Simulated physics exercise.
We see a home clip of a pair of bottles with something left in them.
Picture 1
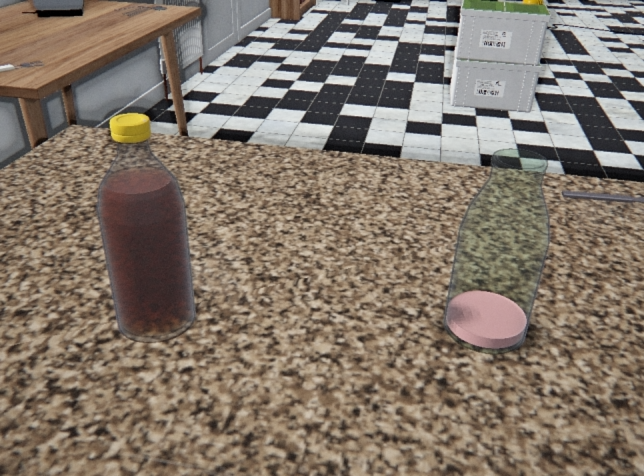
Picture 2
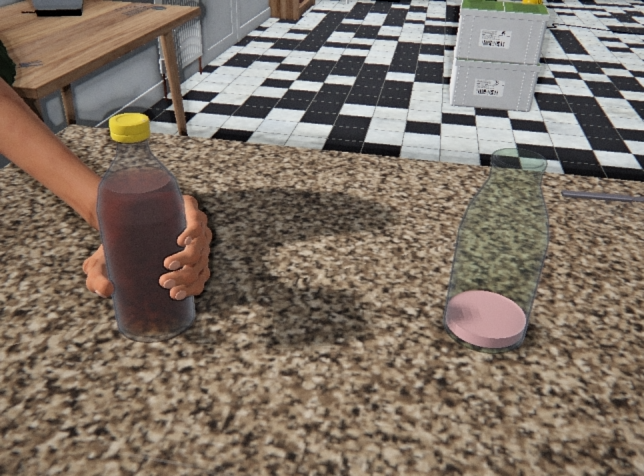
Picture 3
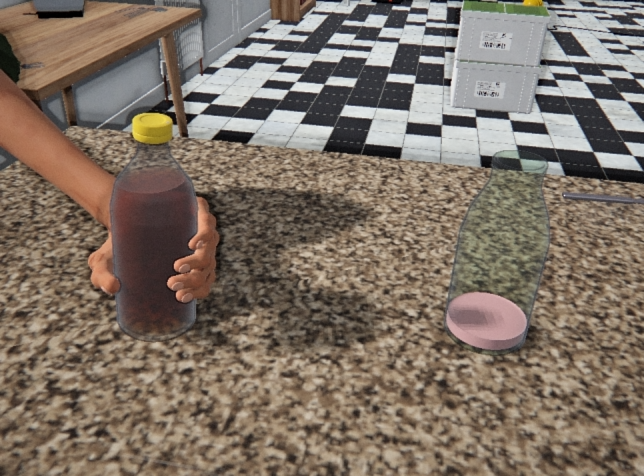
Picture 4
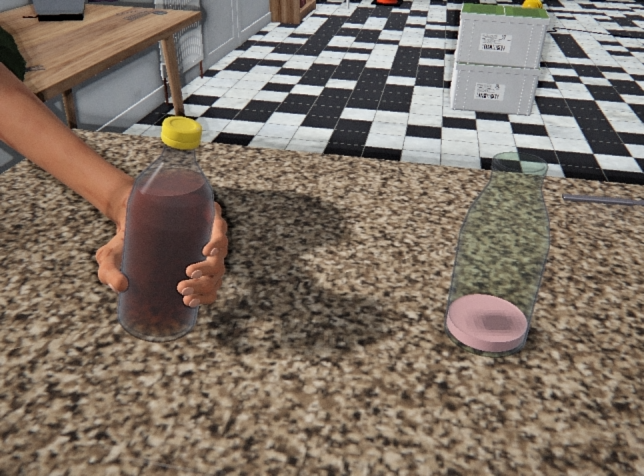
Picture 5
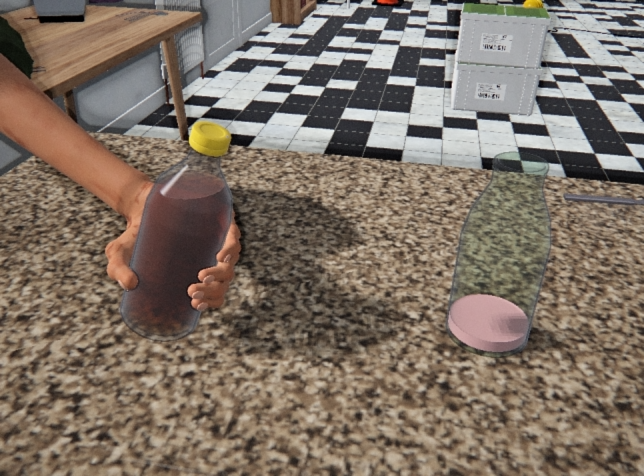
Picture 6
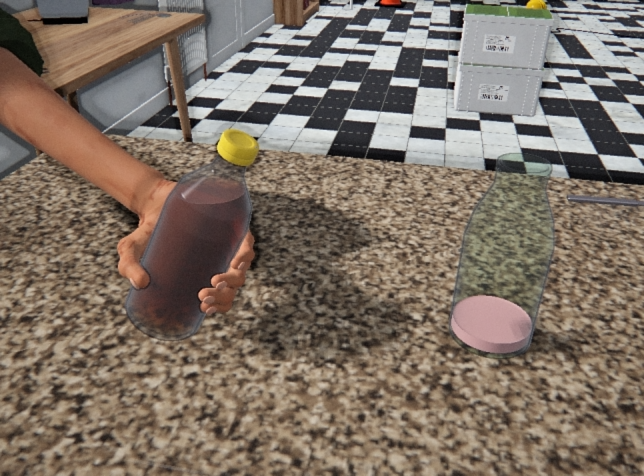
A hand grasping a yellow-capped bottle of dark liquid and tilting it rightward on a speckled counter, a nearly empty bottle standing opposite.
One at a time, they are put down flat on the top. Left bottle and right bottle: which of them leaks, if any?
Left bottle - no leak, right bottle - no leak.
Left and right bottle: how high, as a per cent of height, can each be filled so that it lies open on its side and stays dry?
Roughly 26 percent, then 16 percent.
Shortly, the left bottle is nearly down; left bottle, no leak.
Then, the left bottle lies flat; left bottle, no leak.
At the finish, both lie flat; left bottle, no leak; right bottle, no leak.
